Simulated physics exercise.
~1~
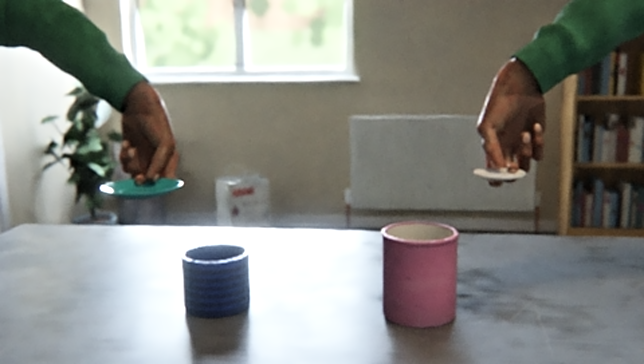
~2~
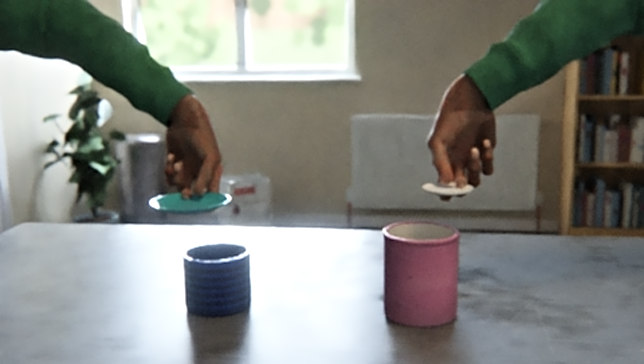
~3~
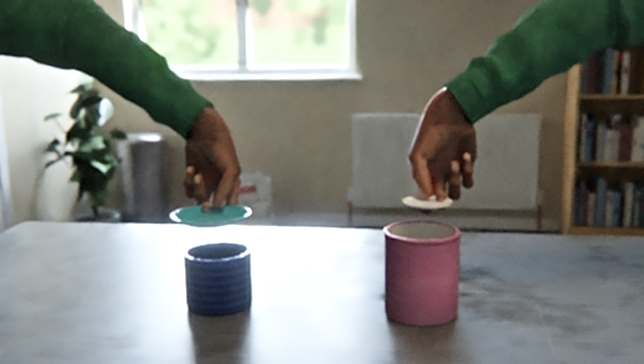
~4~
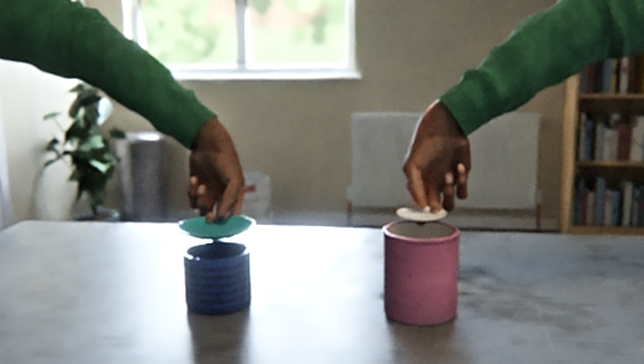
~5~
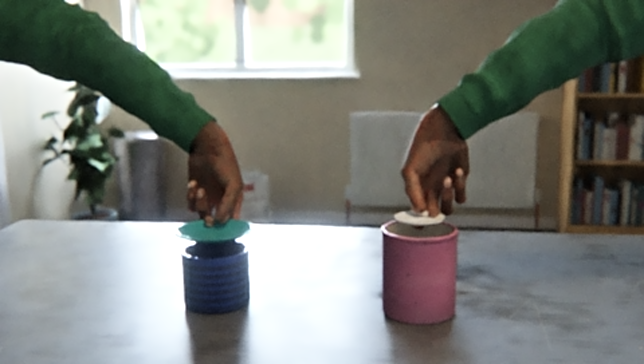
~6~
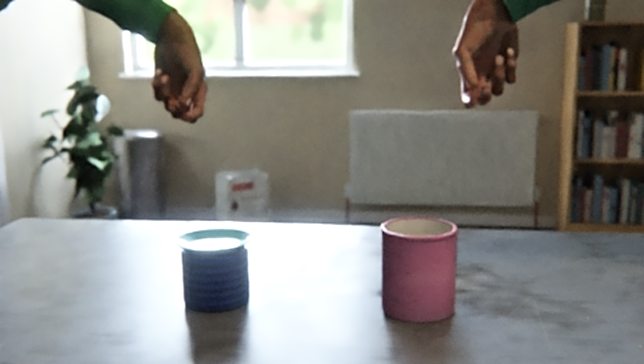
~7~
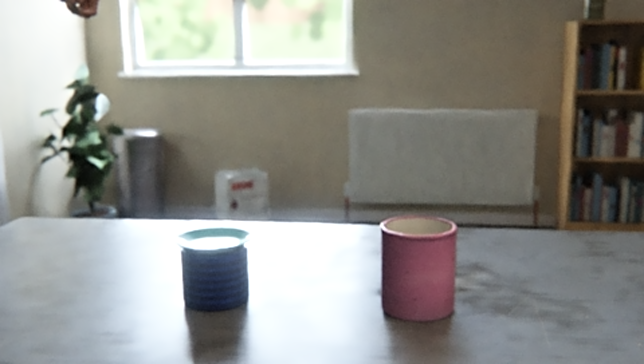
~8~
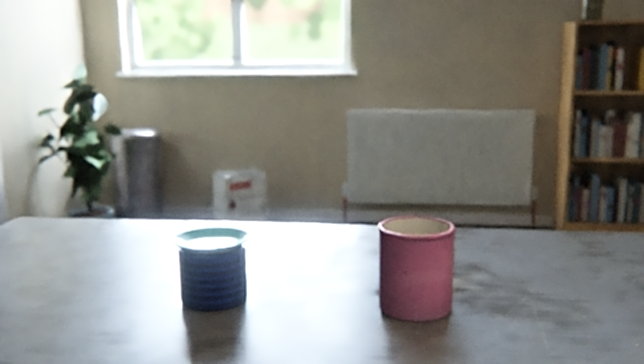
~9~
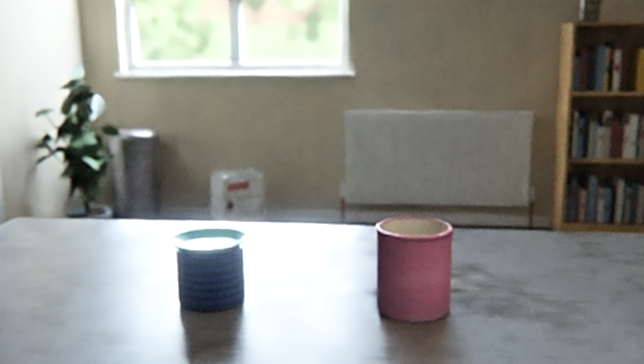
At the start, two hands in green sleeves hold small discs above a grey table, a turquoise plate on the left and a smaller white saucer on the right. Below them stand a ribbed blue pot and a taller pink pot. The hands move inward and lower the discs until each is just over an opening. Then both hands let go and draw back upward out of view. The turquoise plate rests across the rim of the blue pot like a lid, while the white saucer drops inside the pink pot, leaving it open with the saucer out of sight.
